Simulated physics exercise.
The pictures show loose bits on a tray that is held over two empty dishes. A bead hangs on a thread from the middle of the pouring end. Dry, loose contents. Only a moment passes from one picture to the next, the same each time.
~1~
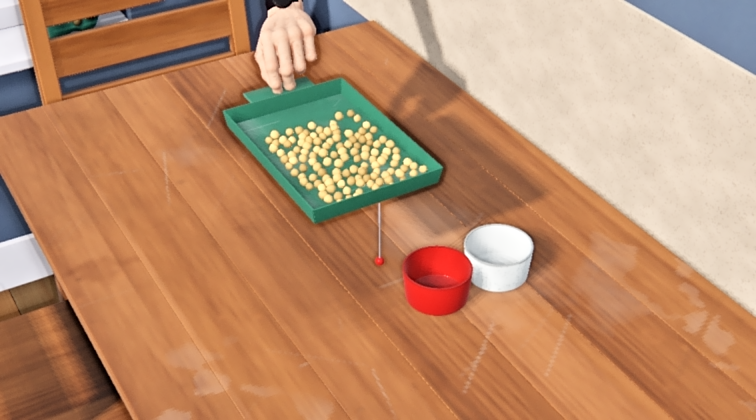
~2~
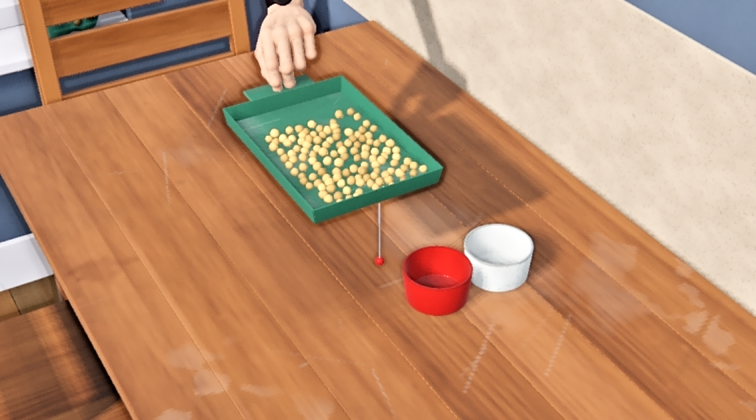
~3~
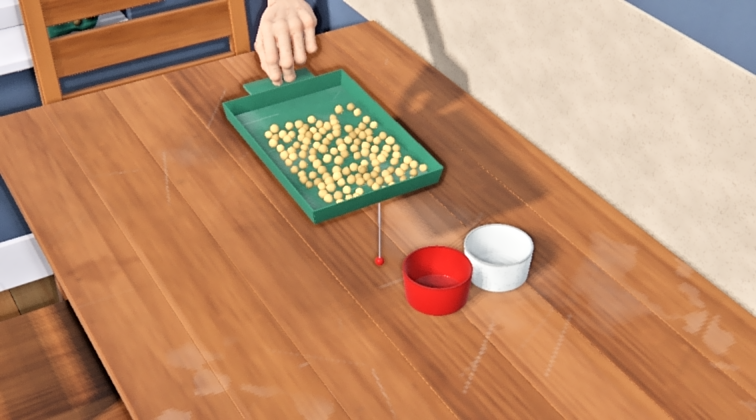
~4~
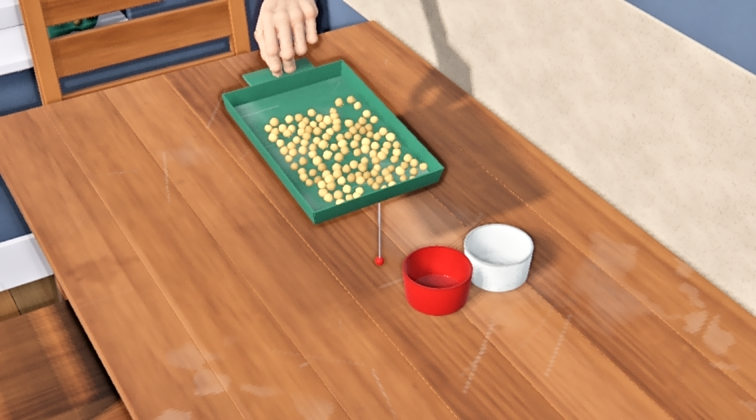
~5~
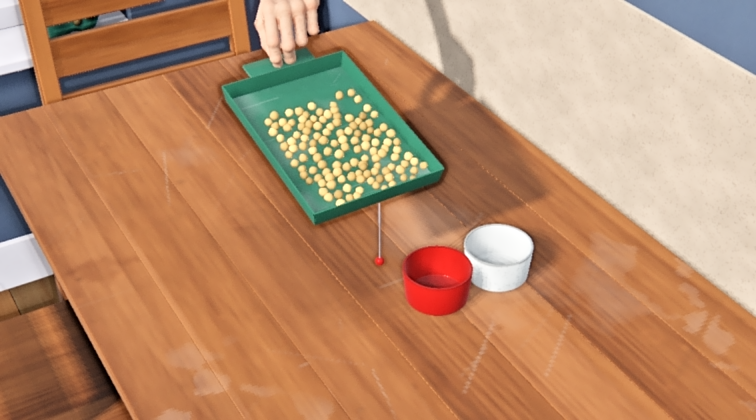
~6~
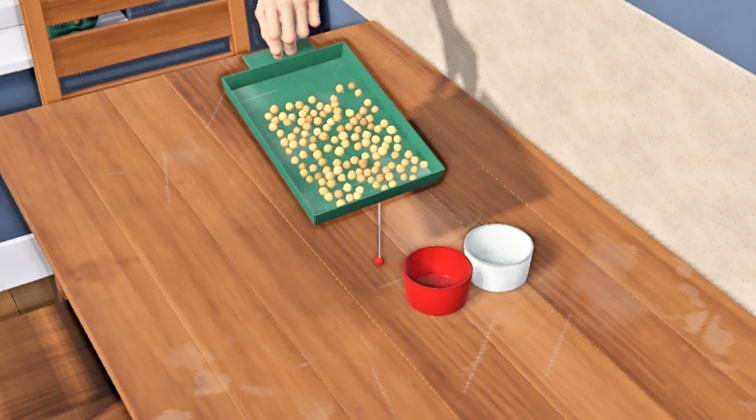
A green tray of pale yellow chickpeas is held by a hand above a wooden table, seen from a raised angle in a room with a wooden chair behind. A red bead hangs on a thread from the tray's near edge, with an empty red dish and a white one to the right. The hand slowly raises the handle end, tilting the tray slightly, while the camera stays still.
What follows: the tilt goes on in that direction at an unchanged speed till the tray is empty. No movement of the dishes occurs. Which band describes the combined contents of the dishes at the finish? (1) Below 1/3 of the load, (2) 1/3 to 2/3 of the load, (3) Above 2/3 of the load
Below 1/3 of the load (1).
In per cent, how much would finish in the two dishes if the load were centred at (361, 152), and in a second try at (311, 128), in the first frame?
It comes to about 10 per cent the first time and about 10 per cent the second.
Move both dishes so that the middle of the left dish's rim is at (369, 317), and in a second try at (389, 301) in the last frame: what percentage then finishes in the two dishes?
80, then 60 %.
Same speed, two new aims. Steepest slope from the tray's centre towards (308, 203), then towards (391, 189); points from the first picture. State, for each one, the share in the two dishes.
The first comes to 0 %, while the second comes to 70 %.
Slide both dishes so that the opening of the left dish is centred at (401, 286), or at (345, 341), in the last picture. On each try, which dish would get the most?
Trial 1: The one on the left side. Trial 2: The one on the right side.
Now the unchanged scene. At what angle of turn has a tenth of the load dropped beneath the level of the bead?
It's turned some 105 degrees by then.
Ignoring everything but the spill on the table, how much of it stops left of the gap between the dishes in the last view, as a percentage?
Left fraction: Around 90 per cent.
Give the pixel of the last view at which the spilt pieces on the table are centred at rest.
Around (380, 346).
Just after the last frame, tray tipped steeply; every one on the tray.
A moment on, tray tipped right over; almost all on the tray; just a few outside both.
Further on, tray tipped past a quarter turn; about a tenth in the left dish; almost all outside both.
When it is over, tray tipped past a quarter turn; about a tenth in the left dish; not one in the right dish; almost all outside both.
